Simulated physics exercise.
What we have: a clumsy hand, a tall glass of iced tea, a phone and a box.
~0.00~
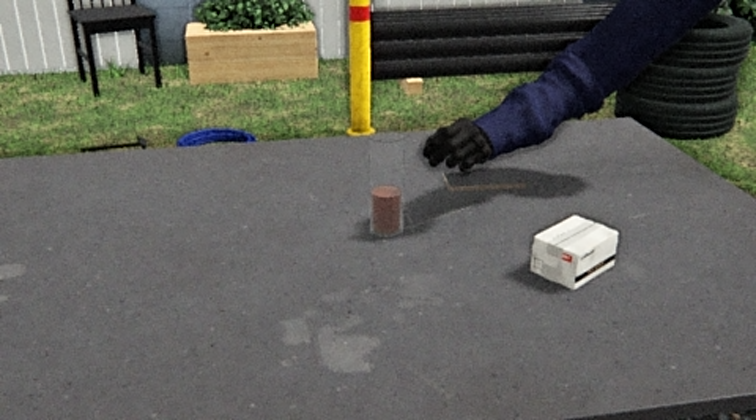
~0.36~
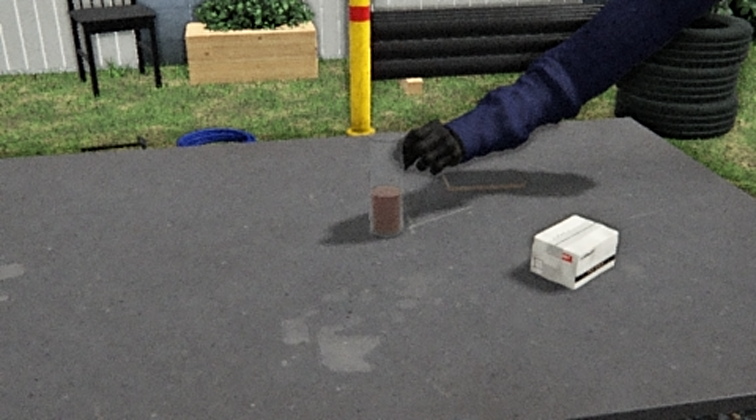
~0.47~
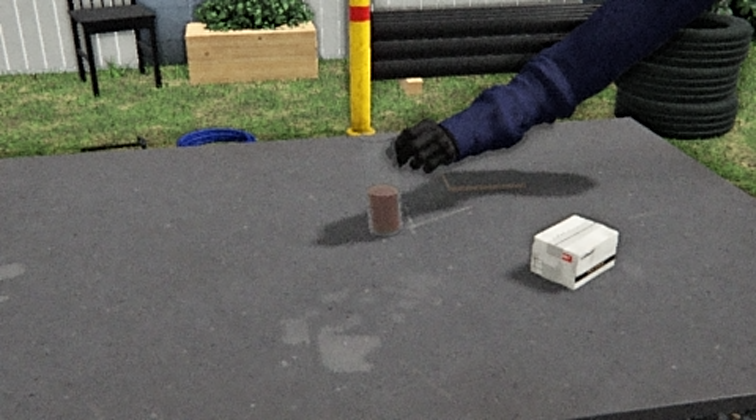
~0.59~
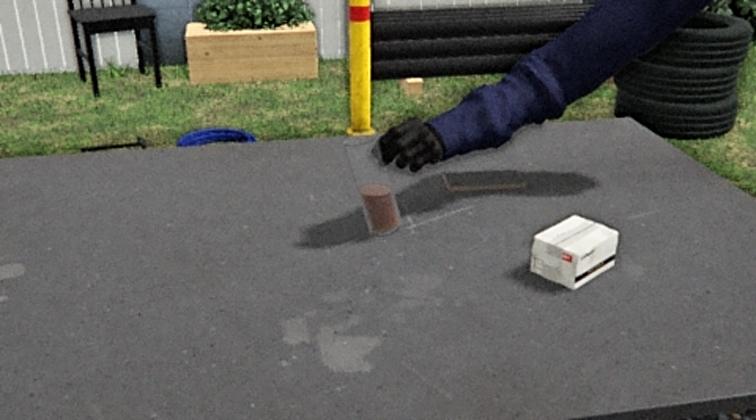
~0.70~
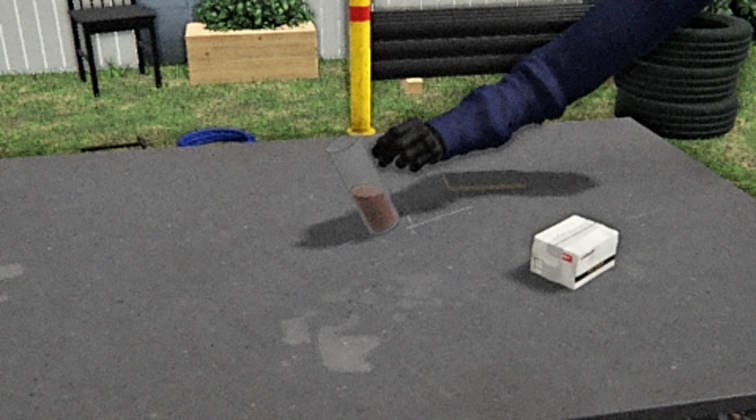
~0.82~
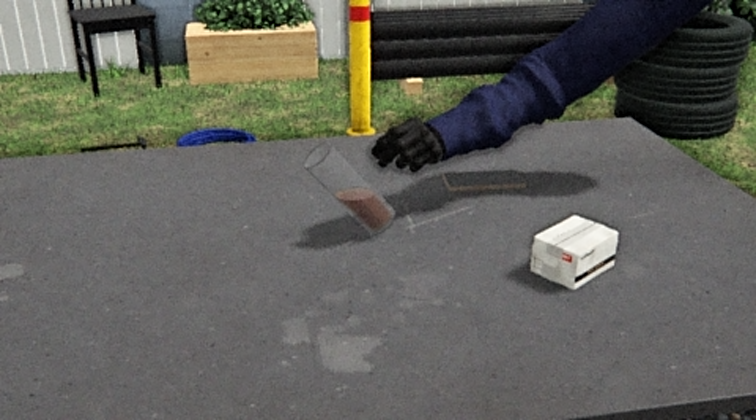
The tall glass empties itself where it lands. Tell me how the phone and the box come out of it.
As for the phone, it escapes; the box escapes.
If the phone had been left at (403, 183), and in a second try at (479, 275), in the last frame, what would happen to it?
First it escapes, then it stays dry.
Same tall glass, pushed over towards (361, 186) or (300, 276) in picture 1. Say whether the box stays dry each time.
At the first place it stays dry, at the second it remains untouched.
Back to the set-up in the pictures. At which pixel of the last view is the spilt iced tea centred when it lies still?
Near (117, 266).
After 1.4 s, the puddle covers about as much as a plate; the phone is dry; the box is dry.
After 2.2 s, the puddle covers about as much as a tray; the phone is dry; the box is dry.
After 3.6 s, the puddle covers about as much as a tray; the phone is dry; the box is dry.
